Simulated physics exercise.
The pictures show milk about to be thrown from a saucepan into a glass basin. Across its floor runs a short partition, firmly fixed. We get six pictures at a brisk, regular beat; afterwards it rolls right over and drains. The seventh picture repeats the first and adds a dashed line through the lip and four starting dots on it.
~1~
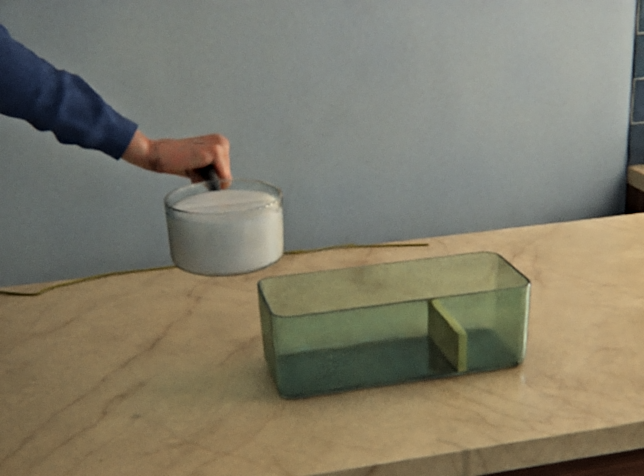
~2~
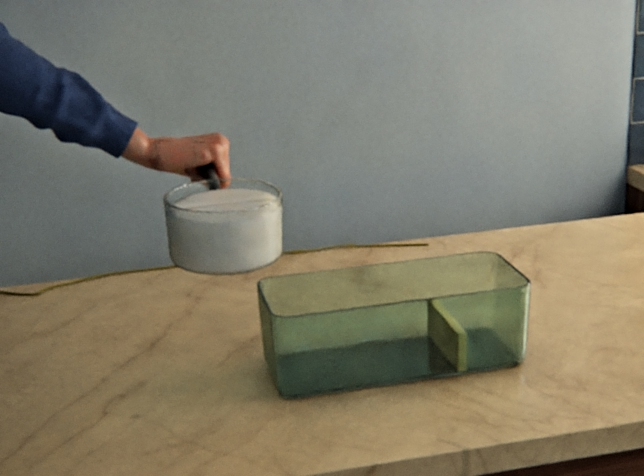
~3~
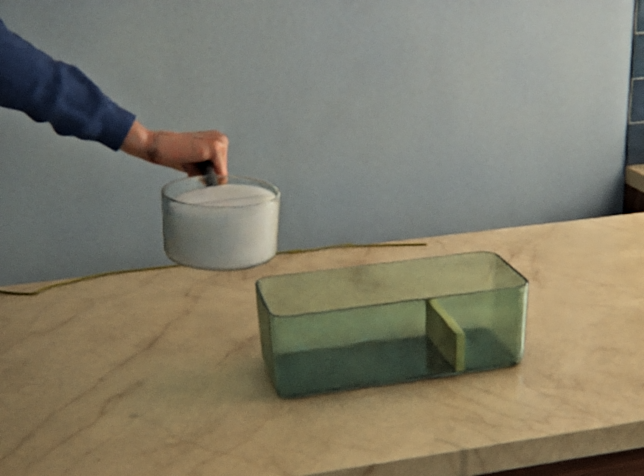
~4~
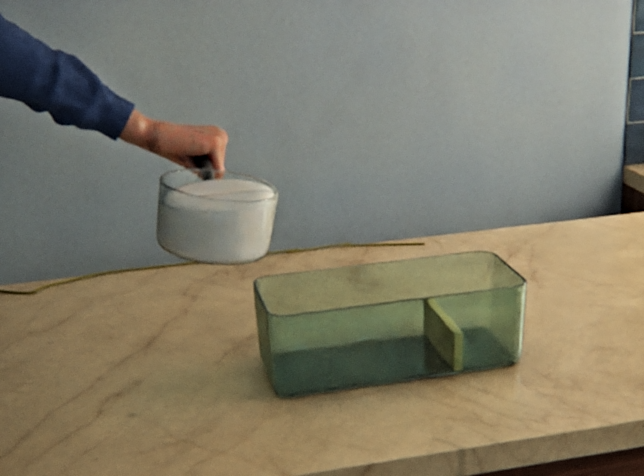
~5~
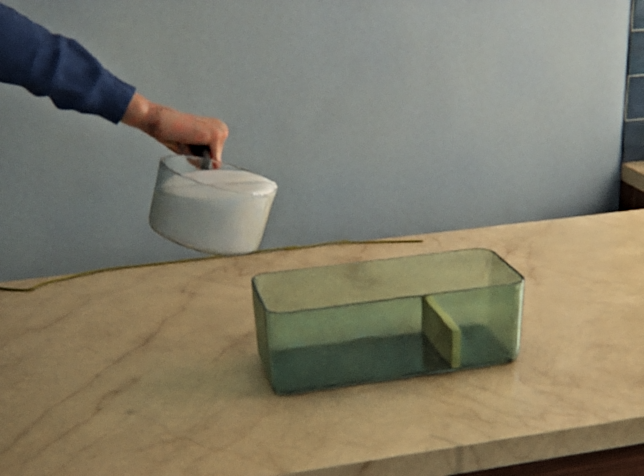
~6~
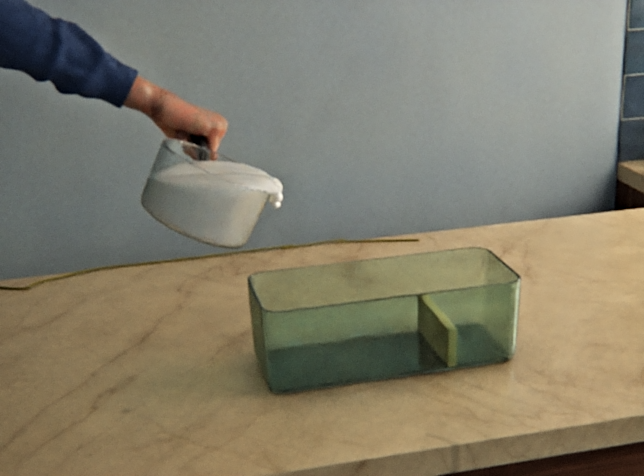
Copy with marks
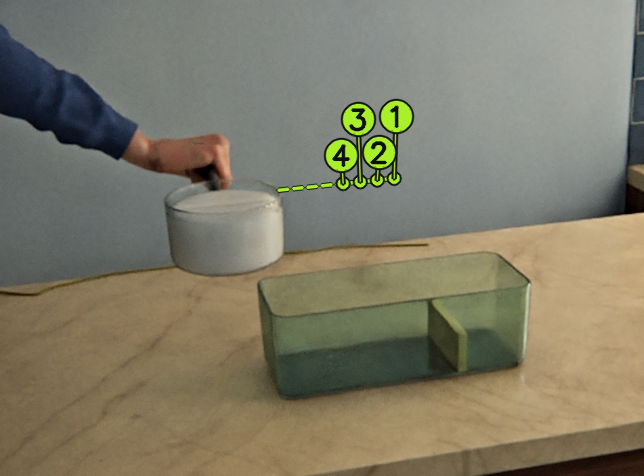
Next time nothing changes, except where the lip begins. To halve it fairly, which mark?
Spot 3 does it best.
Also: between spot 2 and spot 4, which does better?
Here it is spot 2.
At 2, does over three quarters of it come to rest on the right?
No.
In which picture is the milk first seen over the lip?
Picture 5.
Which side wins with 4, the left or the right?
The left one.
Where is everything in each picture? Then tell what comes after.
Upright, lip at (279, 190); basin from (278, 397) to (525, 361); top of the wall at (446, 315); nothing has left yet, in the first frame.
Upright, lip at (278, 190); nothing has left yet, in the second frame.
Tipped about 5°, lip at (277, 189); nothing has left yet, in the third frame.
Tipped about 11°, lip at (275, 189); nothing has left yet, in the fourth frame.
Tipped about 18°, lip at (273, 186); milk is over the lip, down to (273, 186), in the fifth frame.
Tipped about 28°, lip at (269, 185); milk is over the lip, down to (276, 204), in the sixth frame.
On the marked copy, 1 at (394, 178); 2 at (377, 180); 3 at (360, 181); 4 at (343, 183).
Choosing 1, about 37 % ends left of the wall and 63 % right of it.
Choosing 2, about 36 % ends left of the wall and 63 % right of it.
Choosing 3, about 50 % ends left of the wall and 49 % right of it.
Choosing 4, about 77 % ends left of the wall and 21 % right of it.
